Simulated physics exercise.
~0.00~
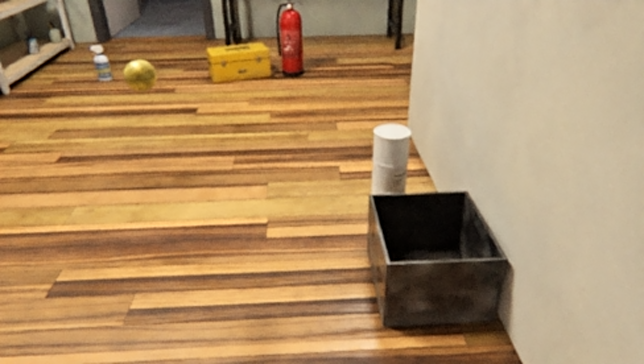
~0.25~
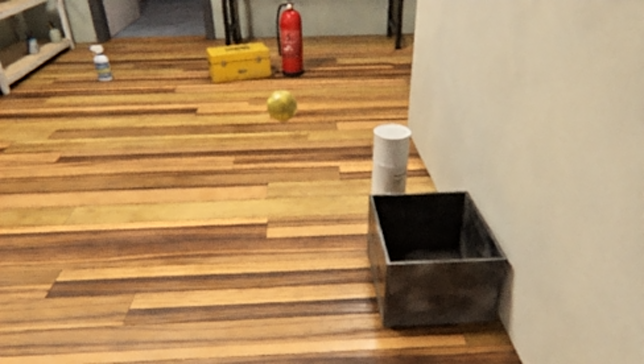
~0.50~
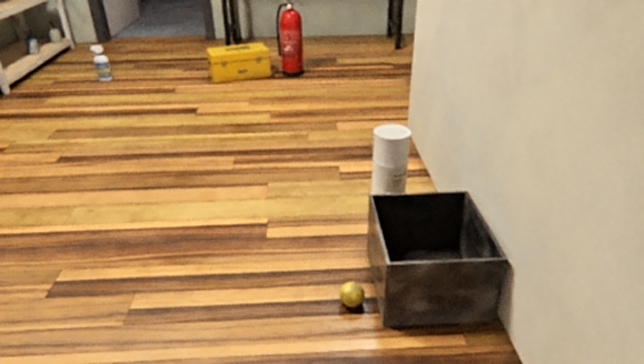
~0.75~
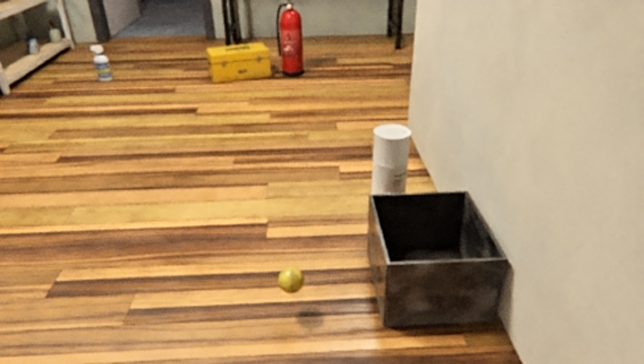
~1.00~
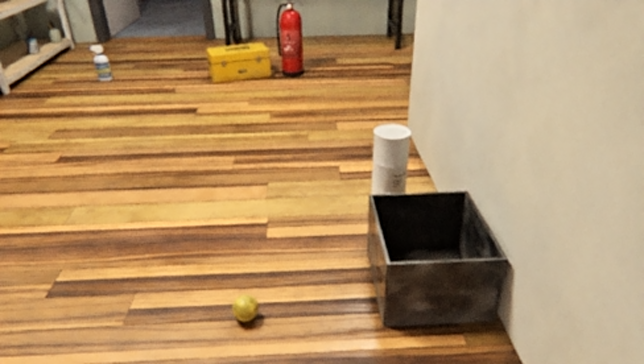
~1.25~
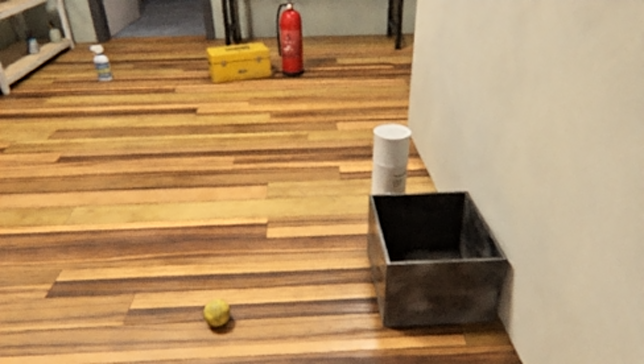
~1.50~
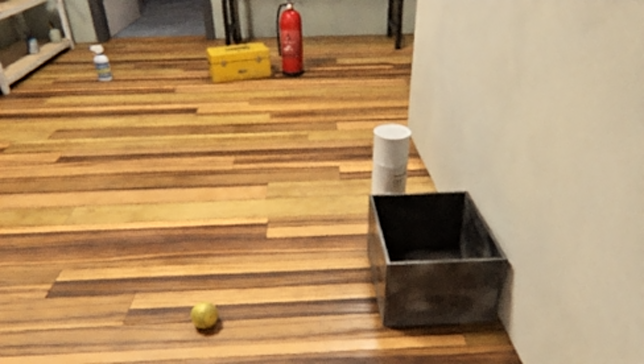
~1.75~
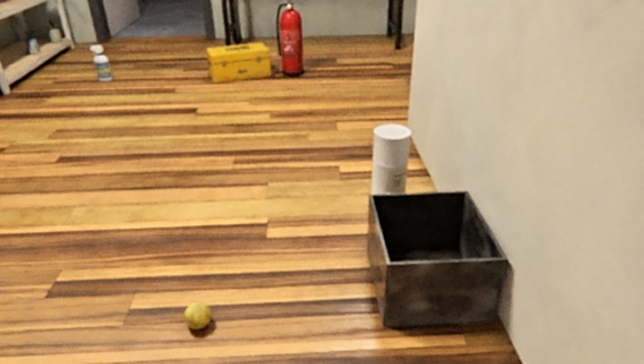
At the start, a yellow ball is in the air over a wood-plank floor, near a yellow toolbox and a red fire extinguisher, with an open dark box and a white canister by the wall on the right. The ball flies to the right toward the box. It drops short of the opening and reaches the left side of the box near the floor. It then moves back to the left, slightly above the boards, and comes down. The ball drifts farther left, slowing, and ends on the floor outside the box, while the canister stays standing.
